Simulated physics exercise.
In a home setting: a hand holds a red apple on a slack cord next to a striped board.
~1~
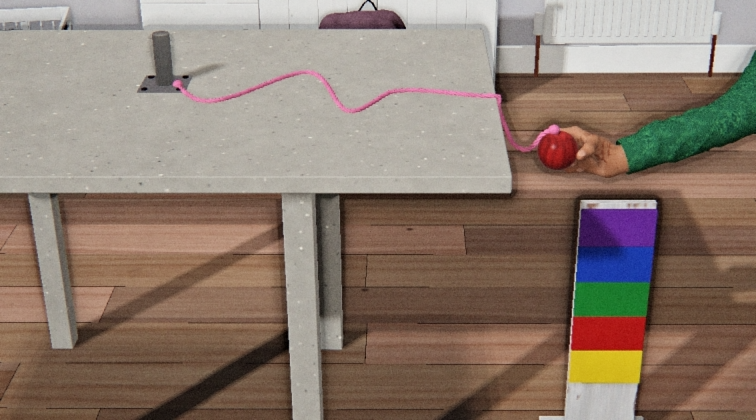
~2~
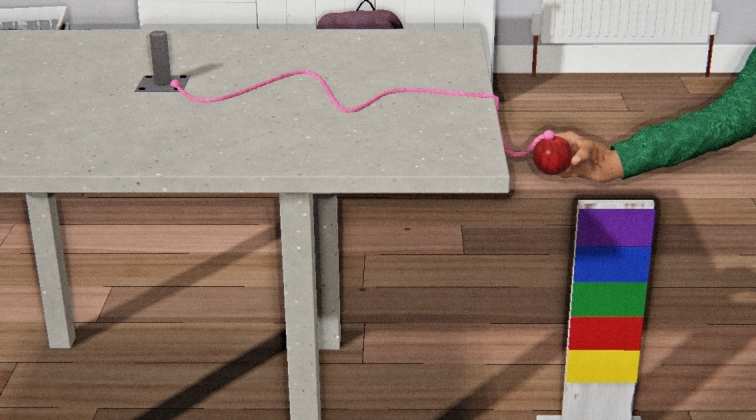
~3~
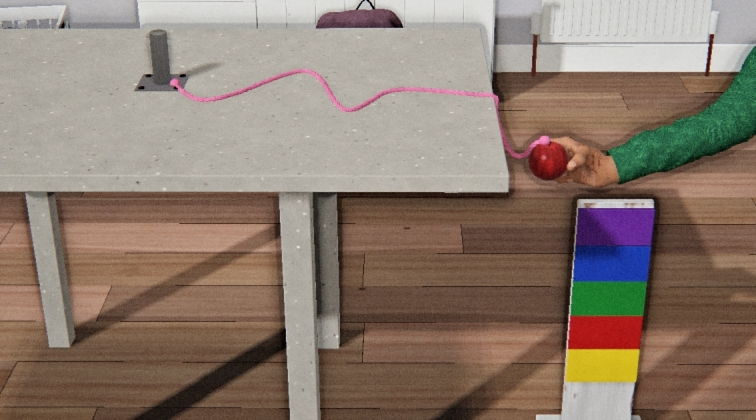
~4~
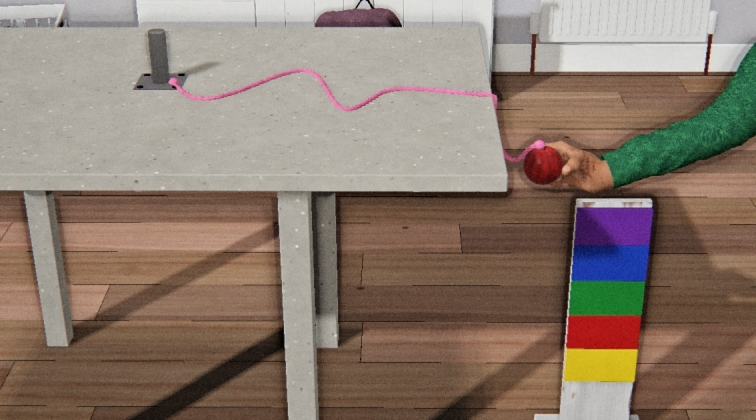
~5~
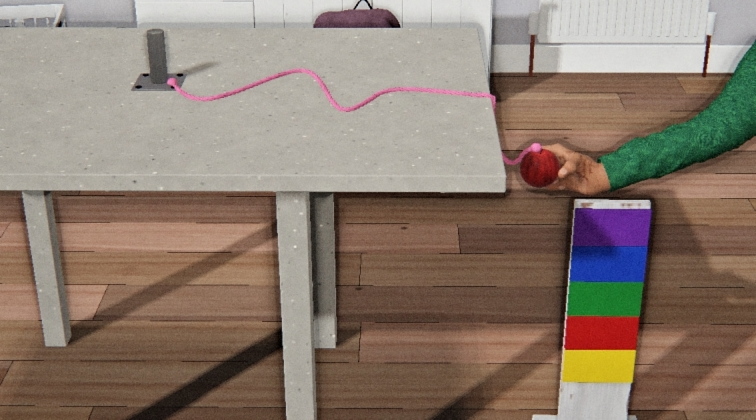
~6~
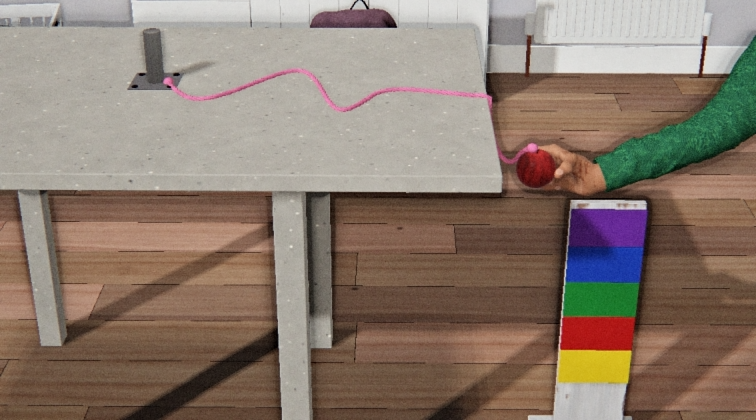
The footage shows a green-sleeved hand holding a red apple beside a table's right edge, above a striped multicoloured panel, with a slack pink cord running to a post; the hand moves the apple slightly down and left.
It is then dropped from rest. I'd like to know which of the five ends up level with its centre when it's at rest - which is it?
It's yellow.
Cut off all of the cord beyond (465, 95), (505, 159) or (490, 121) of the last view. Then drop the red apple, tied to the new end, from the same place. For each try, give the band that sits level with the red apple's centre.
For the first: Blue; for the second: Red; for the third: Green.
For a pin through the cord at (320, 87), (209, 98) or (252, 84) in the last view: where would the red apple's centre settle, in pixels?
Try one gives (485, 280), try two (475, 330), and try three (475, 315).
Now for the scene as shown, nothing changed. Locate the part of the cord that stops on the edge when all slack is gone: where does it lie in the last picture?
About (351, 108).
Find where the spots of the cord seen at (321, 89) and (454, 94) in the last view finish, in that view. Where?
About (418, 93), and the other about (479, 220).
Early on, apple near (451, 337); level with yellow.
Midway, apple near (487, 355); level with yellow.
Finally, apple near (473, 353); level with yellow. The yellow one.
